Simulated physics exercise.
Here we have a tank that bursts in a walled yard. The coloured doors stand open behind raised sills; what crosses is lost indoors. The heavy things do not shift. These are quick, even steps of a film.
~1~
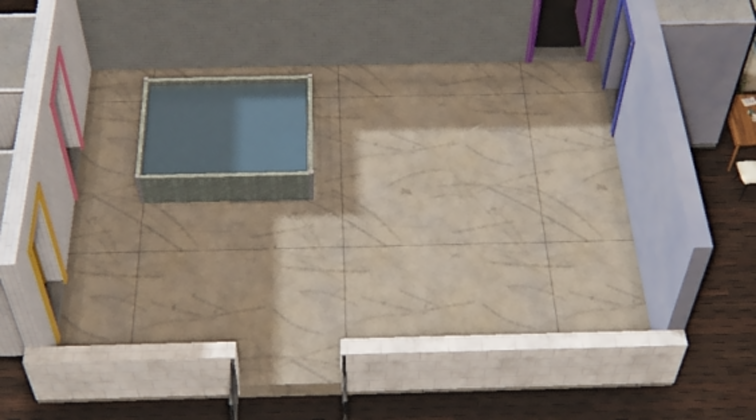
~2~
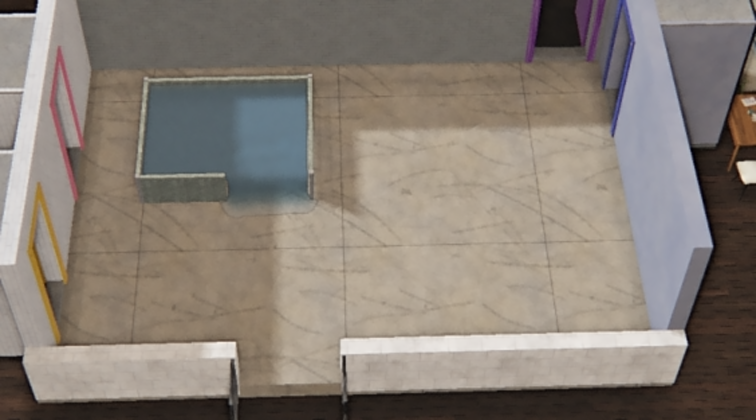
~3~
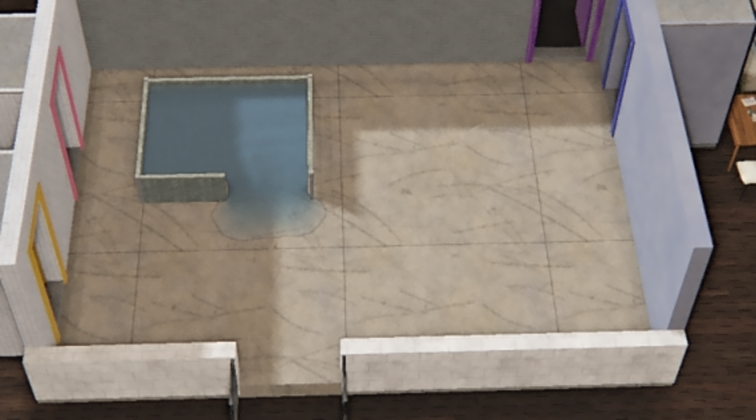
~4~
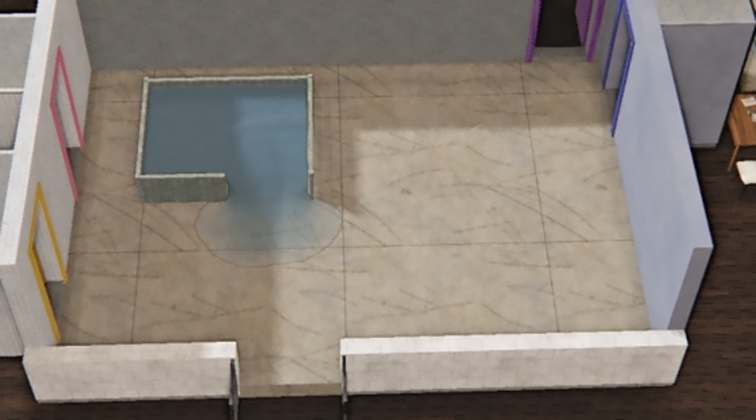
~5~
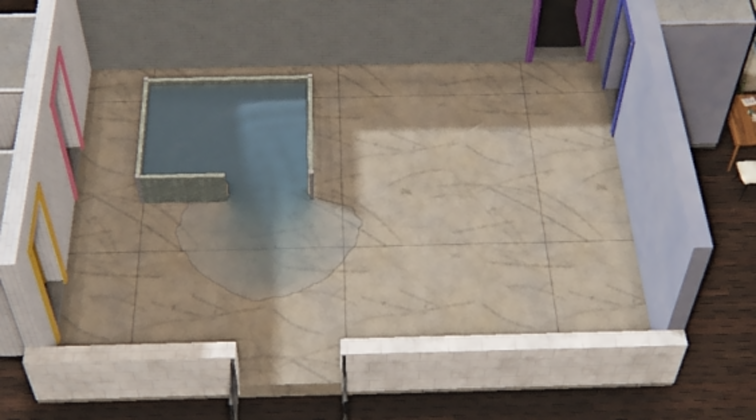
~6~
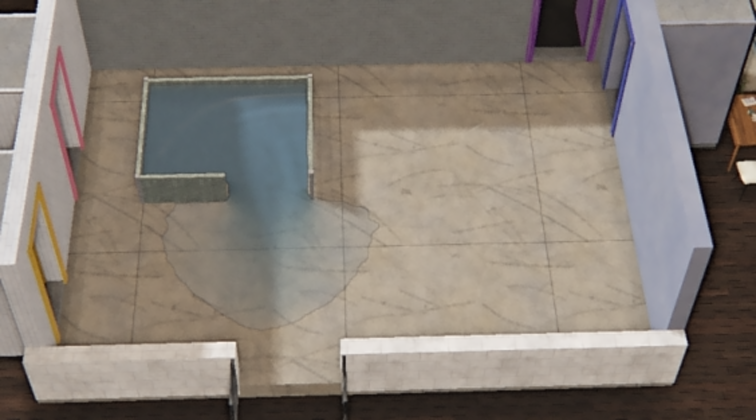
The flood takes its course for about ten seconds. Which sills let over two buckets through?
The pink door admits no more than that; the yellow door admits no more than that; the blue door admits no more than that; the purple door admits no more than that.
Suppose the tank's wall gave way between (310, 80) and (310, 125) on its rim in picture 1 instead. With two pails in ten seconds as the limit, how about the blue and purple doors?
One by one: The blue one is over; the purple one is over.
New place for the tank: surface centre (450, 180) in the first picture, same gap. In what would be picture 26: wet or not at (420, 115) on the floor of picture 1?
At that place: No water.
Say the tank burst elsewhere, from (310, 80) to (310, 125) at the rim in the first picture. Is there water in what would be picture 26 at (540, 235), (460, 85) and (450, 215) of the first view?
One after the other: Under water, flooded, flooded.
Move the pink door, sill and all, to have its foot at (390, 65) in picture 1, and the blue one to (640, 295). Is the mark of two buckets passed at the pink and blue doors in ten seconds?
Pink stays under, blue lets more in.
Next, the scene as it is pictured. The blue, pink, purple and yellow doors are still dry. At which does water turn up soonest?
That is the door marked yellow.
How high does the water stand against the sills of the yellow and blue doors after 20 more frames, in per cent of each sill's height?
Roughly 100 per cent, then 0 per cent.
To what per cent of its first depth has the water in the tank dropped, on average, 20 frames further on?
Close to 46 %.
A moment on, water covers 20 % of the floor; the pink door not reached, the yellow door not reached, the blue door not reached, the purple door not reached.
Next, water covers 30 % of the floor; the pink door not reached, the yellow door not reached, the blue door not reached, the purple door not reached.
Then, water covers 35 % of the floor; the pink door not reached, the yellow door wet at the sill, nothing in, the blue door not reached, the purple door not reached.
Later, water covers 60 % of the floor; the pink door wet at the sill, nothing in, the yellow door under two buckets in, the blue door wet at the sill, nothing in, the purple door not reached.
In the end, water covers 85 % of the floor; the pink door wet at the sill, nothing in, the yellow door under two buckets in, the blue door wet at the sill, nothing in, the purple door wet at the sill, nothing in.
